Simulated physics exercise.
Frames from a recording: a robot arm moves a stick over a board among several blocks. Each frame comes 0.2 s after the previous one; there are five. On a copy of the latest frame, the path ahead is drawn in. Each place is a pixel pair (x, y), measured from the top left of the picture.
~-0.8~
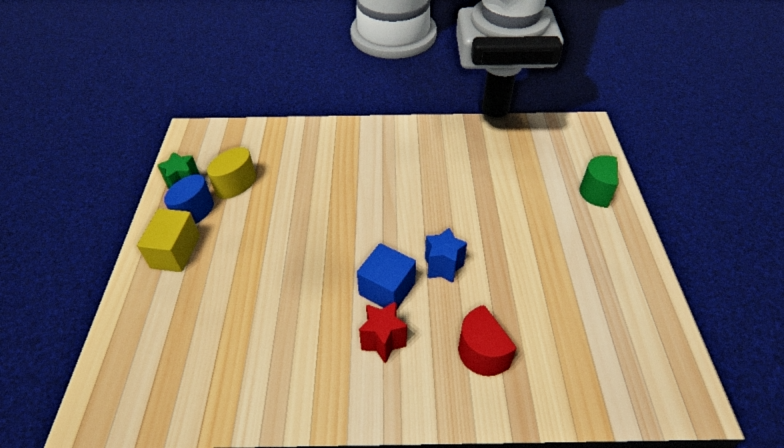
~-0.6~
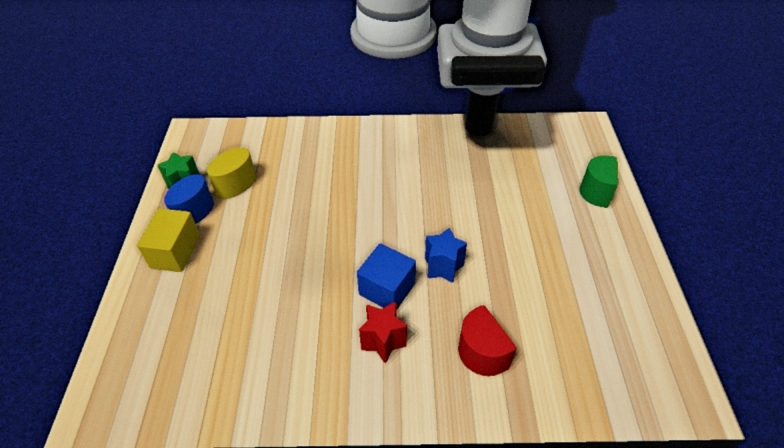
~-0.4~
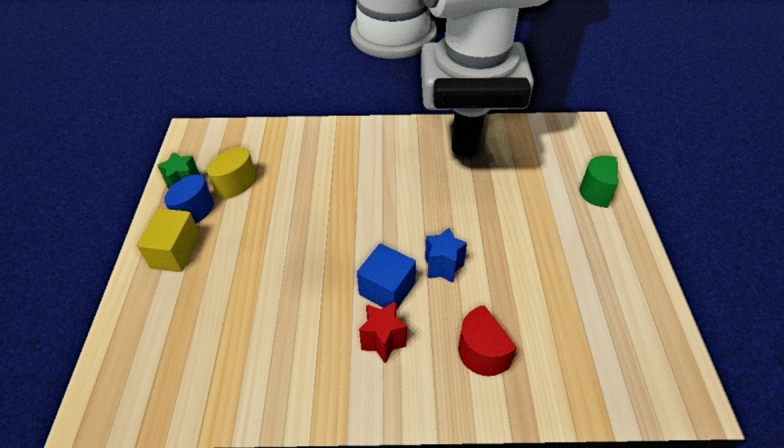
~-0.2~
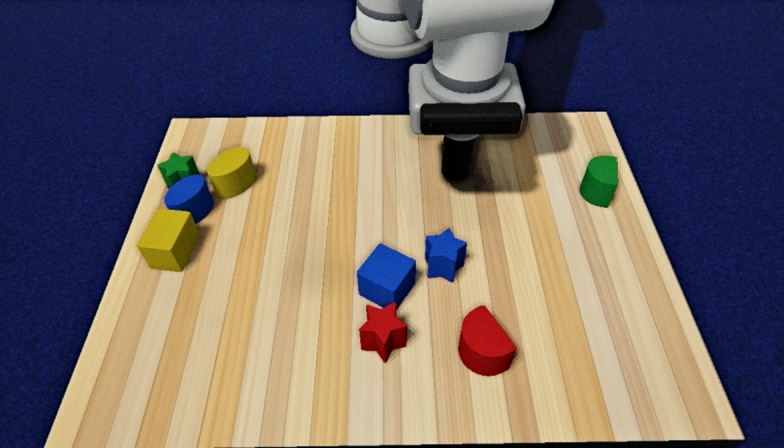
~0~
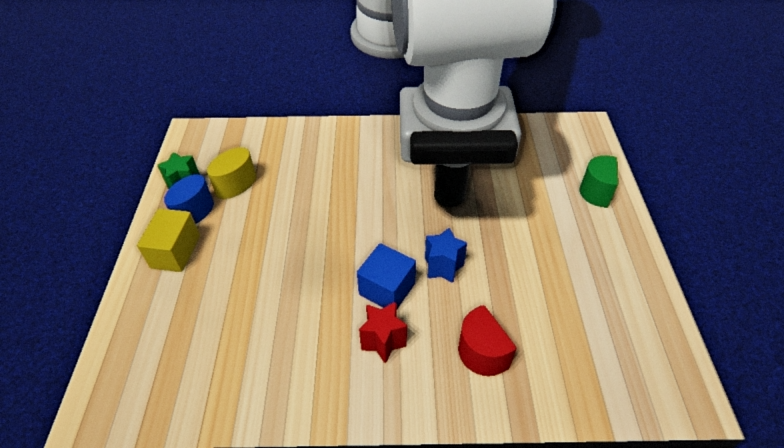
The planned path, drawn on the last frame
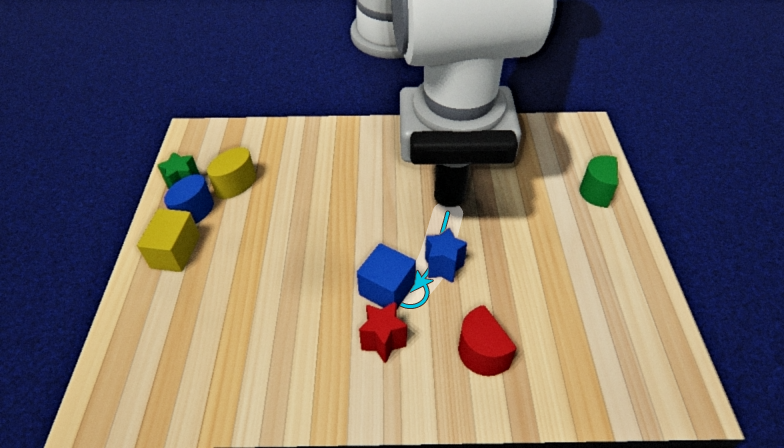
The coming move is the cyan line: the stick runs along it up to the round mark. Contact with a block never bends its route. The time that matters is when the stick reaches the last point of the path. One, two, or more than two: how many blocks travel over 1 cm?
Two get moved.
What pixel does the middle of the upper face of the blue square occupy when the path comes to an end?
It should be at (366, 274) by then.
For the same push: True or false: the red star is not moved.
Answer: True.
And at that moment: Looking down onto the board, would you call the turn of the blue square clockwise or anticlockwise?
From above, the blue square will be seen to turn clockwise.
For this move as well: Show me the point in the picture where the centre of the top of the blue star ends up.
If I read the scene right, the answer is (440, 286).
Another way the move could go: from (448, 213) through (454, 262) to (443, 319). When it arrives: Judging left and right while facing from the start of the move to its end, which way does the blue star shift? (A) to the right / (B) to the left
A - to the right.
Drawn move, from (448, 213) via (441, 239) and (431, 266), ending at (410, 292).
What follows on the original path. One third of the way, stick (442, 223); nothing pushed yet.
Two thirds of the way, stick (432, 252); blue star (444, 270).
At the end, stick (411, 276); red star still; blue square (366, 274), turned 30° clockwise; blue star (440, 286), turned 30° anticlockwise.
